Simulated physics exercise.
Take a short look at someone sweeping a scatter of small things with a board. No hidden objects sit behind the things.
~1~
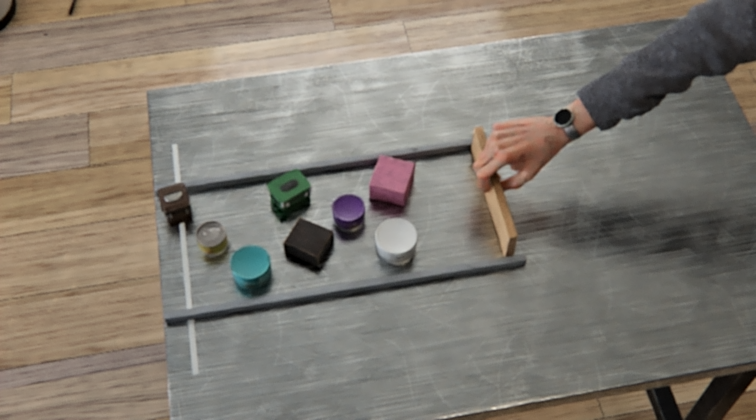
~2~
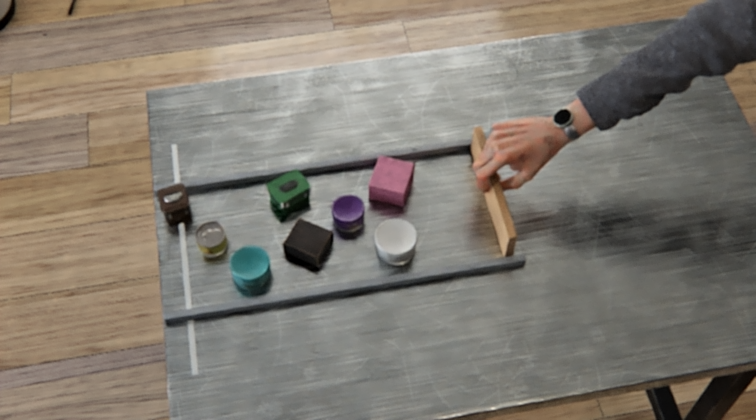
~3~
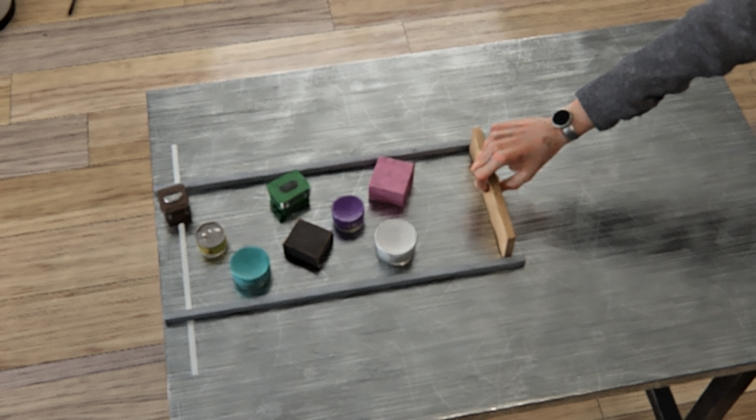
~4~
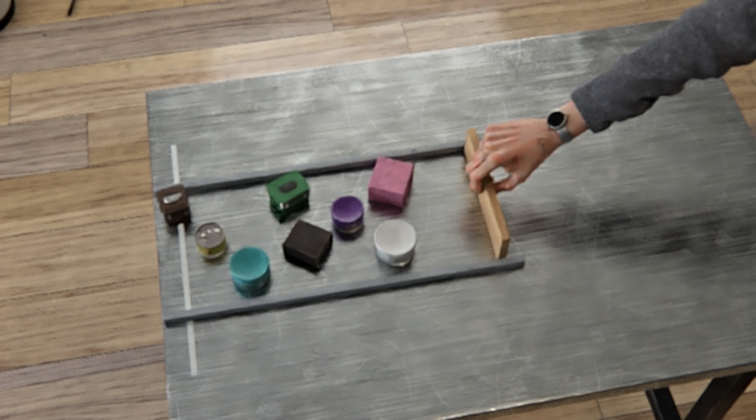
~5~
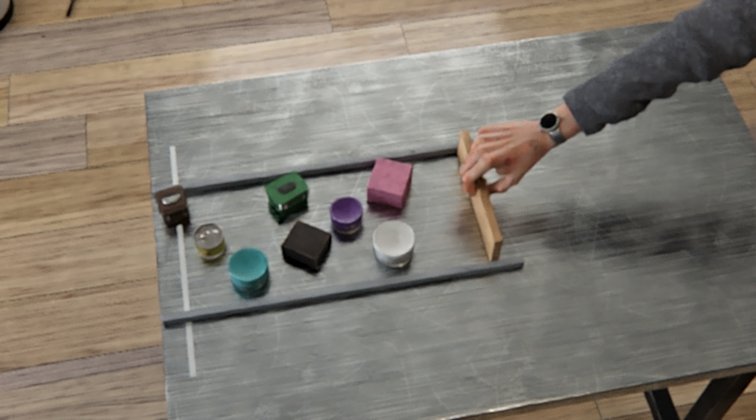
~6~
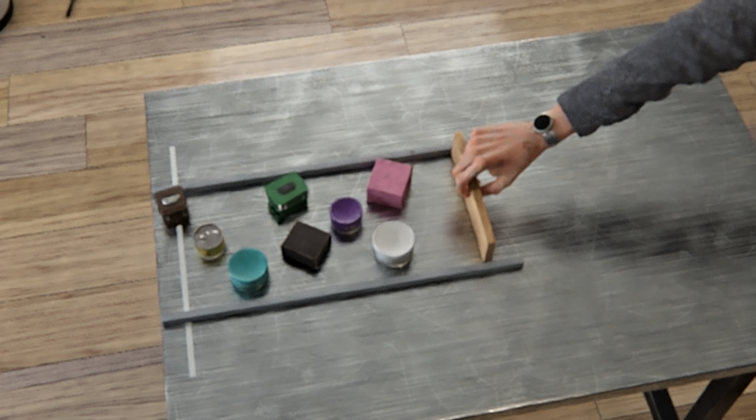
The footage shows a hand holding a wooden board upright between two dark rails on a grey table and sliding it slightly left, while the small coloured tins and cases scattered to its left stay still, untouched by the board.
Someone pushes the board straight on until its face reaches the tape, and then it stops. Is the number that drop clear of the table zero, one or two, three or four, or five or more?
Lost: Five and up.
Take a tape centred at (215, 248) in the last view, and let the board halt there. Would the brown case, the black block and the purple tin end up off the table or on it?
For the brown case: It drops. For the black block: It stays. For the purple tin: It stays.
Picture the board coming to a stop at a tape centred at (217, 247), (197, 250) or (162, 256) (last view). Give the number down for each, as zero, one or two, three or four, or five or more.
Counting what would fall each time, I get 1 or 2; five or over; at least five.
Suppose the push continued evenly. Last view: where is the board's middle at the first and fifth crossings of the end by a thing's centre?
It sits near (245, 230), and then near (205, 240).
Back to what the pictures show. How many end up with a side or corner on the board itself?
At rest, 3 are in contact.
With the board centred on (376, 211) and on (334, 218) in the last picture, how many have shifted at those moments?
Note: First position 3; second position 5.
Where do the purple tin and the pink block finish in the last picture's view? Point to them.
The purple tin stops around (164, 251); the pink block around (158, 219).
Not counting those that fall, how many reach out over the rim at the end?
That adds up to 3.
Soon after, none off yet; brown case at rest near (173, 207); yellow tin at rest near (209, 241); turquoise tub at rest near (249, 270).
After that, none off yet; brown case at rest near (173, 207); yellow tin at rest near (209, 241); turquoise tub displaced a little near (234, 277).
And then, none off yet; brown case on its side near (130, 238); yellow tin displaced about its own width near (172, 234); turquoise tub displaced well along near (162, 297).
In the end, the number that fall off is five or more; gone, black block, green case, turquoise tub, yellow tin and brown case.
